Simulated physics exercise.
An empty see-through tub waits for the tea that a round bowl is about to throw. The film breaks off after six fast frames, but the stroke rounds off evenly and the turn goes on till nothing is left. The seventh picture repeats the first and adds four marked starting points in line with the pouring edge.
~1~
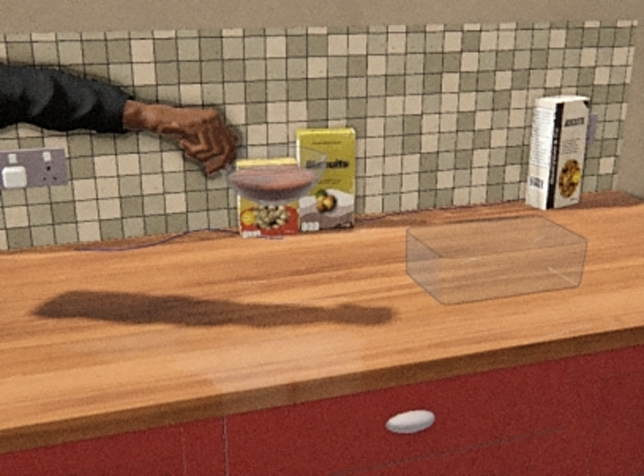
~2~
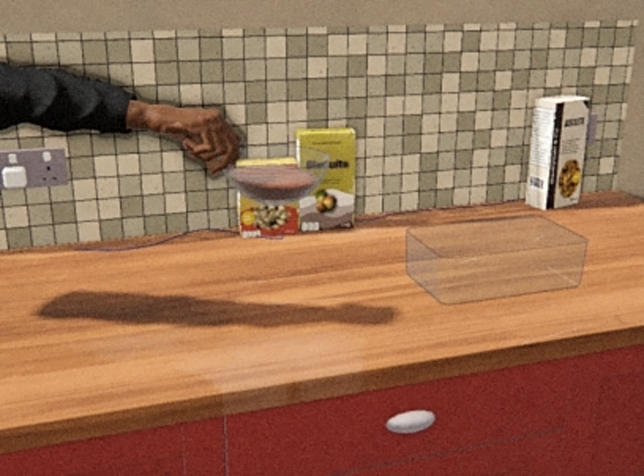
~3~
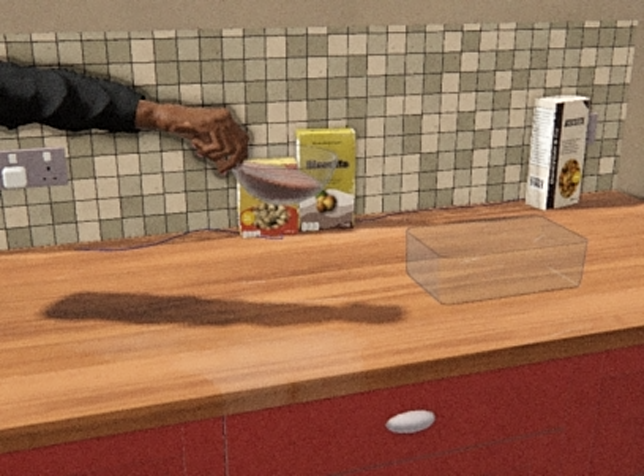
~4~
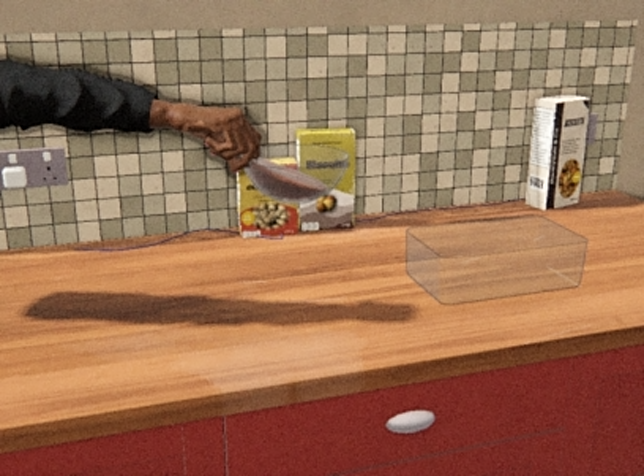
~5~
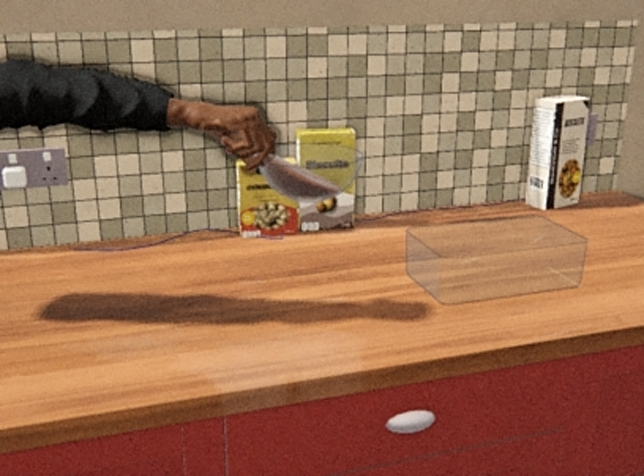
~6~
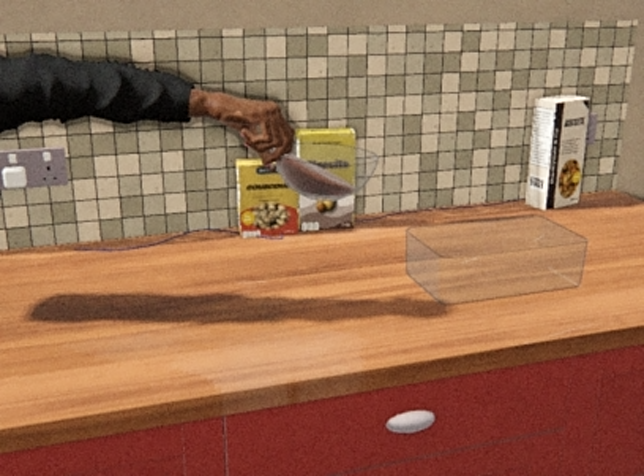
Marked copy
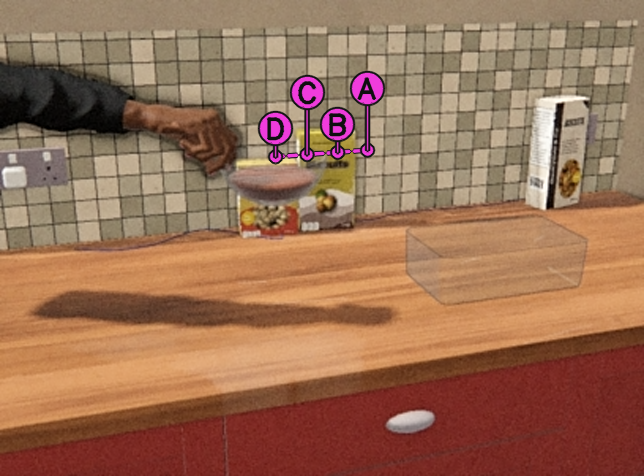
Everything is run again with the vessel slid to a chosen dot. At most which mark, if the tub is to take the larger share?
That is place C.
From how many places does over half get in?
Three of them.
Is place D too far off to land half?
Yes.
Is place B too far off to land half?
No.
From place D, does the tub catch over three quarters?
No.
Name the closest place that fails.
D it is.
On the marked copy, A at (367, 150); B at (337, 152); C at (307, 154); D at (275, 156).
If A is chosen, about 88 % lands in the tub, 5 % falls short and 7 % goes beside or beyond.
If B is chosen, about 80 % lands in the tub, 13 % falls short and 8 % goes beside or beyond.
If C is chosen, about 62 % lands in the tub, 32 % falls short and 6 % goes beside or beyond.
If D is chosen, about 37 % lands in the tub, 58 % falls short and 5 % goes beside or beyond.
